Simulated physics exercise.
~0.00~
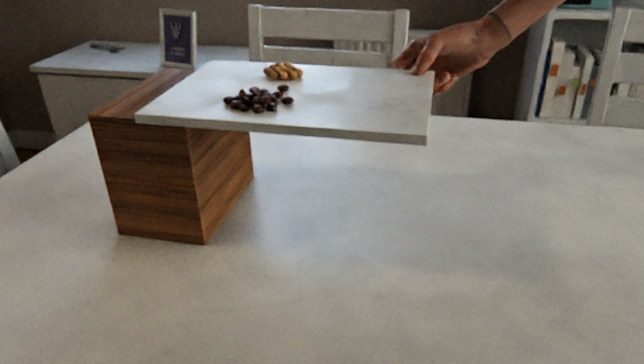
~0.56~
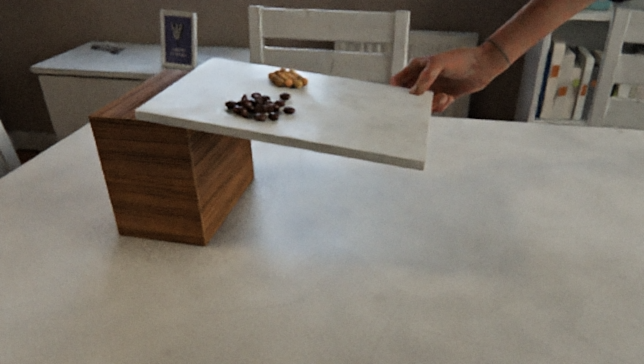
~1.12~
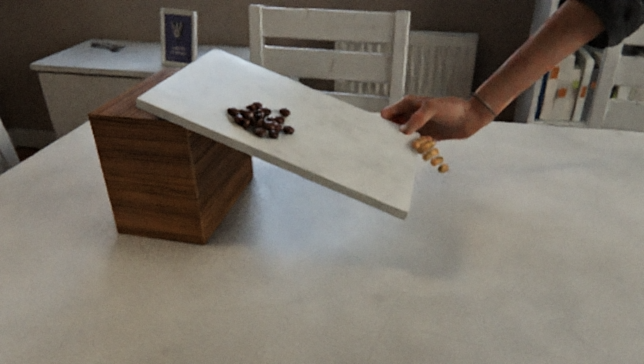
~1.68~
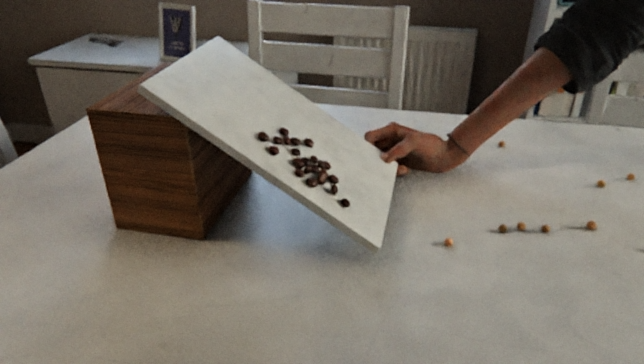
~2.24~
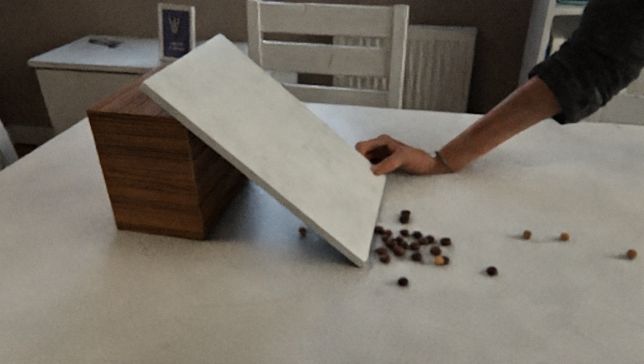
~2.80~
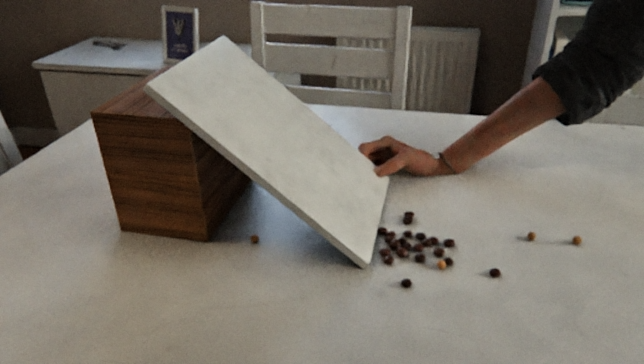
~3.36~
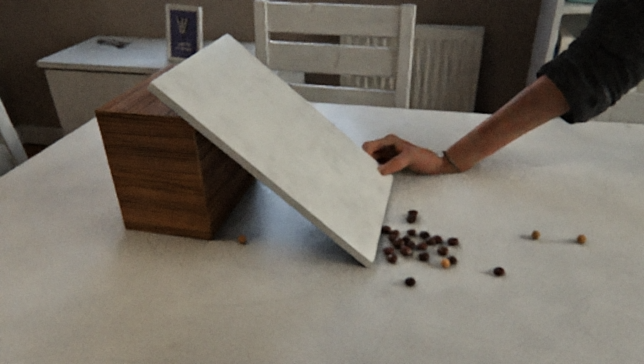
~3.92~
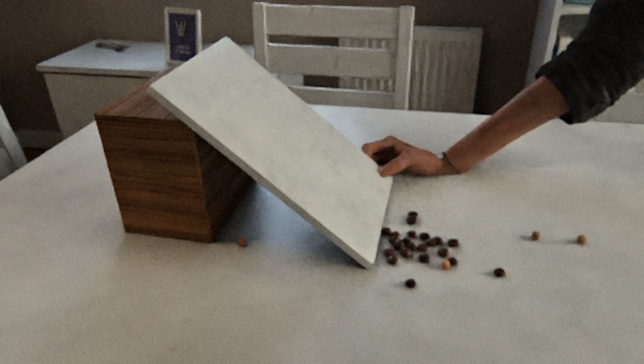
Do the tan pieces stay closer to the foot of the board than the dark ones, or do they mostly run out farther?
The tan pieces mostly run out farther, scattering away across the table, while most of the dark ones stop near the foot of the board.
A white board, one end on a brown wooden block and the other held by a hand at the right, carries a dark cluster and a tan cluster above a pale table in a room, seen from slightly above. The hand lowers its end, and the board tilts down to the right. The tan pieces slide off first and scatter across the table. As the slope steepens, the dark pieces spread down the board and follow. The board rests as a ramp, with most dark pieces near its foot and a few tan ones farther right.
